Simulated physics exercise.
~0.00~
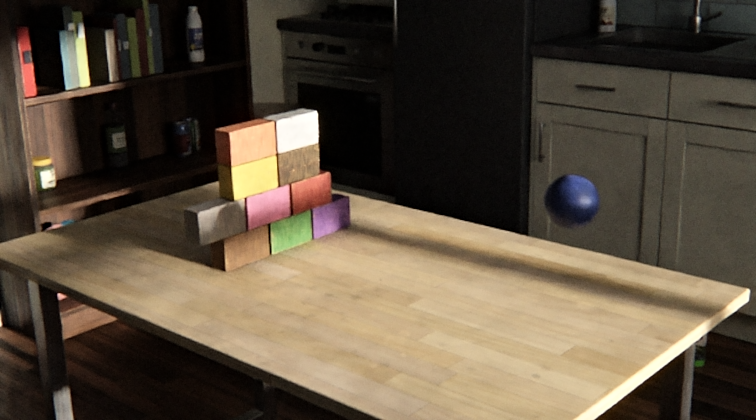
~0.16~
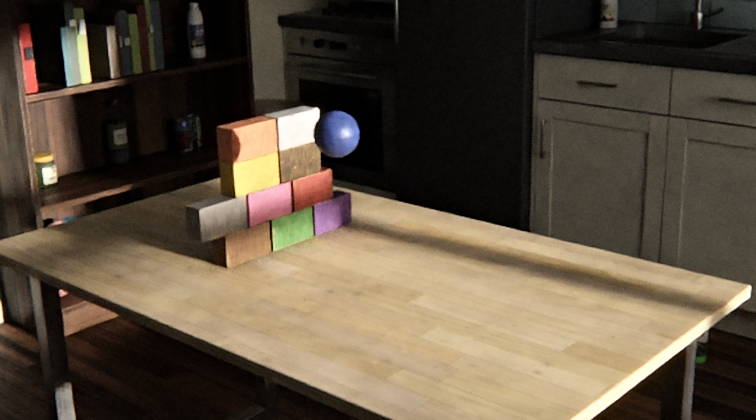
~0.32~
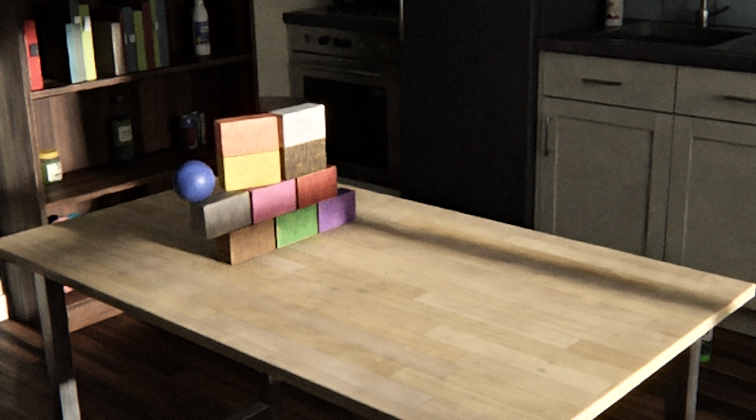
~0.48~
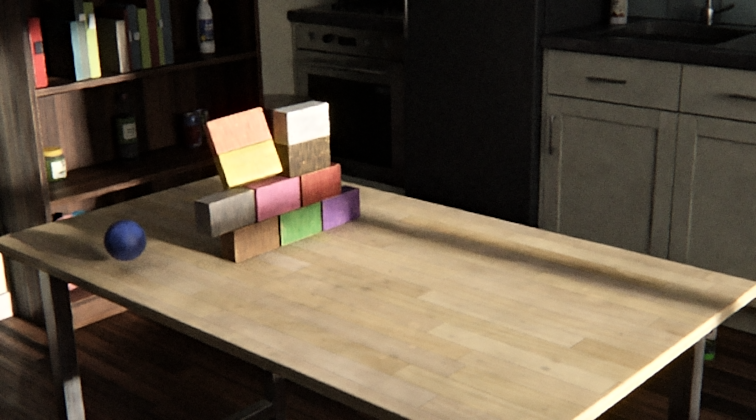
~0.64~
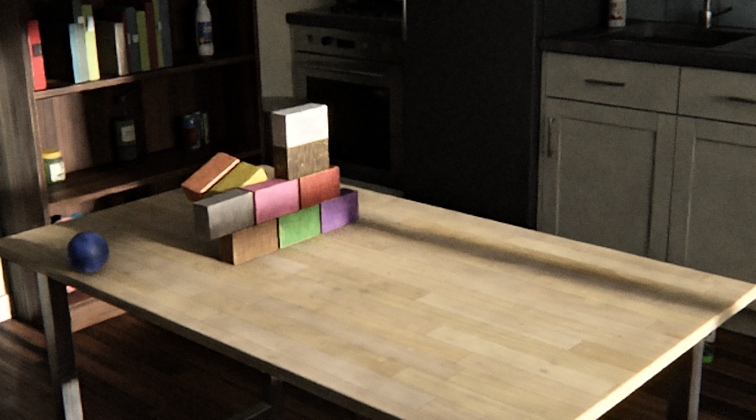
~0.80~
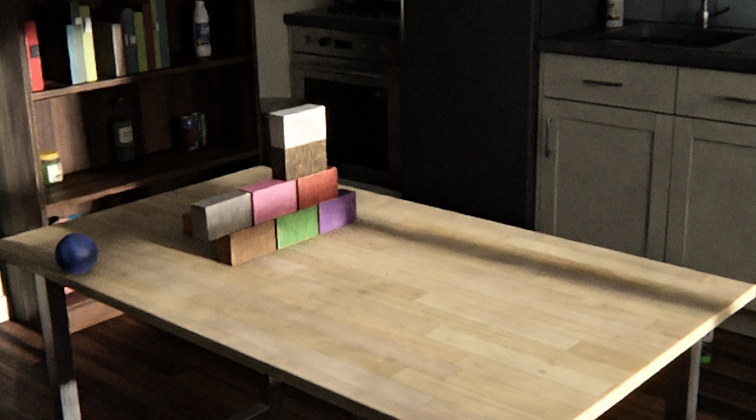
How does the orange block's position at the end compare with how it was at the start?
At the start the orange block sits upright at the top left of the pile. By the end it has toppled onto its side and lies low behind the grey block, mostly hidden.
